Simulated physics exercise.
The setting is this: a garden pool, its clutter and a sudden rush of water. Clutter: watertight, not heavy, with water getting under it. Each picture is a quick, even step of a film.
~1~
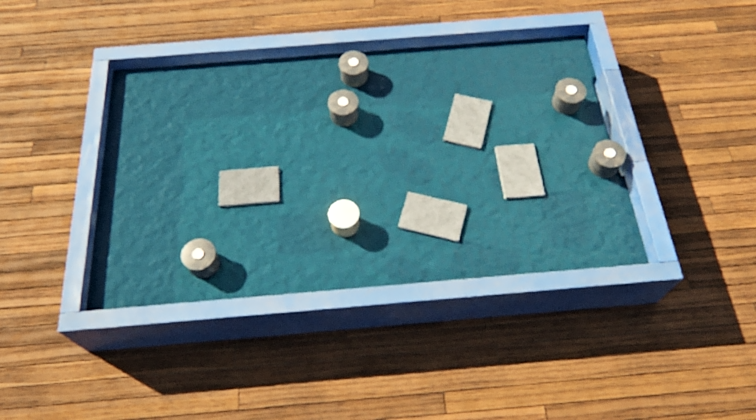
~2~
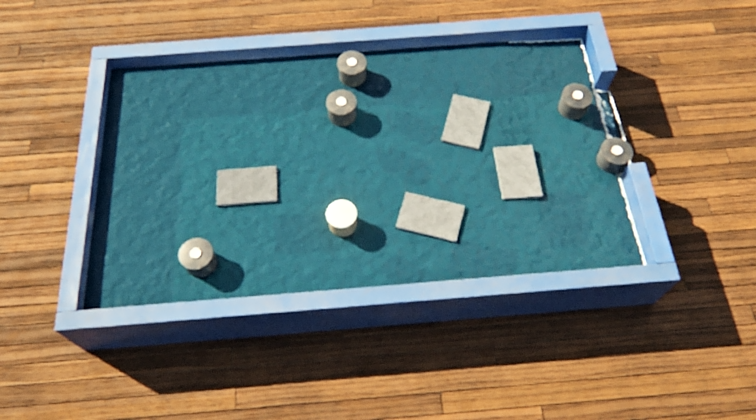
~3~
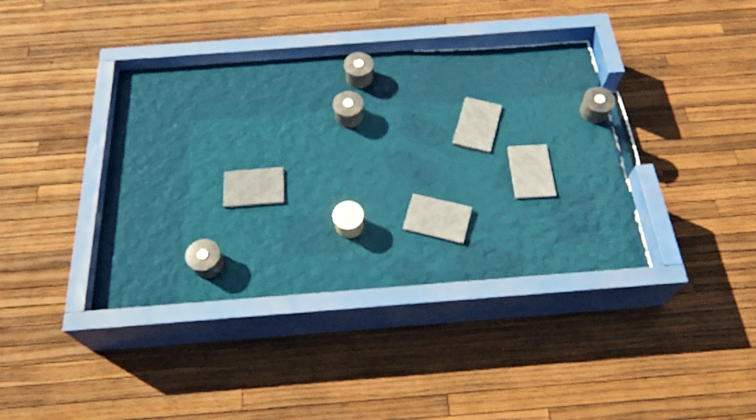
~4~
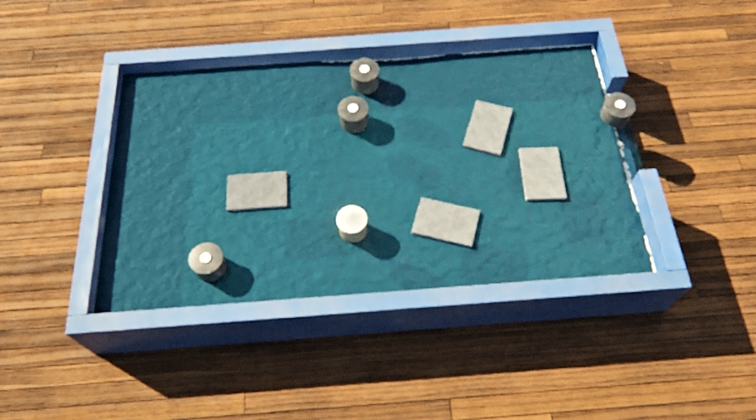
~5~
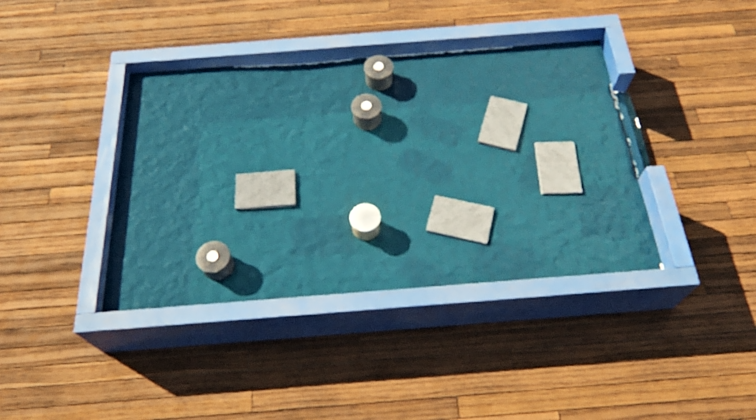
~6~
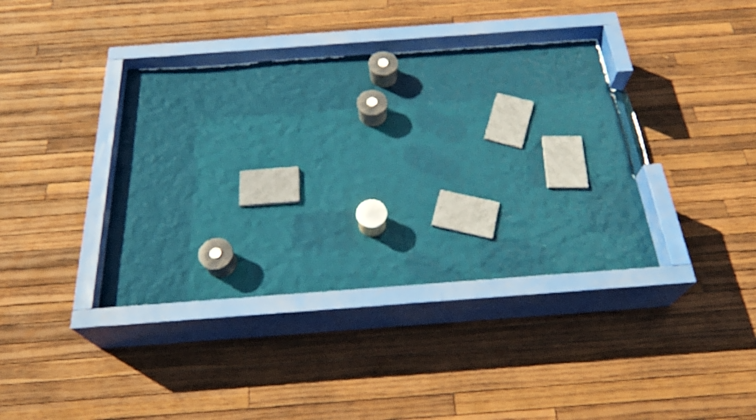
Water broke out through a gap in the right side of a blue-walled pool, and two round floats beside it slipped out one after the other, while the remaining floats and flat slabs drifted slightly right.
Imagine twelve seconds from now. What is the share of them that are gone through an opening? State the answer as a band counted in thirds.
Answer: Between one and two thirds.
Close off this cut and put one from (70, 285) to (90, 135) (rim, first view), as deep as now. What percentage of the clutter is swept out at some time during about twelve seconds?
I'd put it at 20 %.
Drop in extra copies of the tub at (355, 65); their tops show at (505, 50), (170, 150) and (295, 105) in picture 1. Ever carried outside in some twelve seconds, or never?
Per object, in the order given: Exits at some point / never exits / never exits.
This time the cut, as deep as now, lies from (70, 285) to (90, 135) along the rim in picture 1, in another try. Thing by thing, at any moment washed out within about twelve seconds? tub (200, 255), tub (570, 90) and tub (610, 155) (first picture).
Note - 1: Escaped; 2: Retained; 3: Retained.
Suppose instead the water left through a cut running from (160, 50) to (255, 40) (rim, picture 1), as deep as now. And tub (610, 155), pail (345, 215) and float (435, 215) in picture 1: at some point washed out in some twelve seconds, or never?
First trapped, second trapped, third trapped.
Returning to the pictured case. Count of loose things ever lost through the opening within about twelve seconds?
4.
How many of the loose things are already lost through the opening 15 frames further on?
I get 4.
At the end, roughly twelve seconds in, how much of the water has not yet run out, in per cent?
That comes to roughly 70 parts in a hundred.
A moment on, 2 of 10 are out; 8 afloat.
Next, 3 of 10 are out; 7 afloat.
Later, 4 of 10 are out; 6 afloat.
In the end, 4 of 10 are out; 6 afloat.
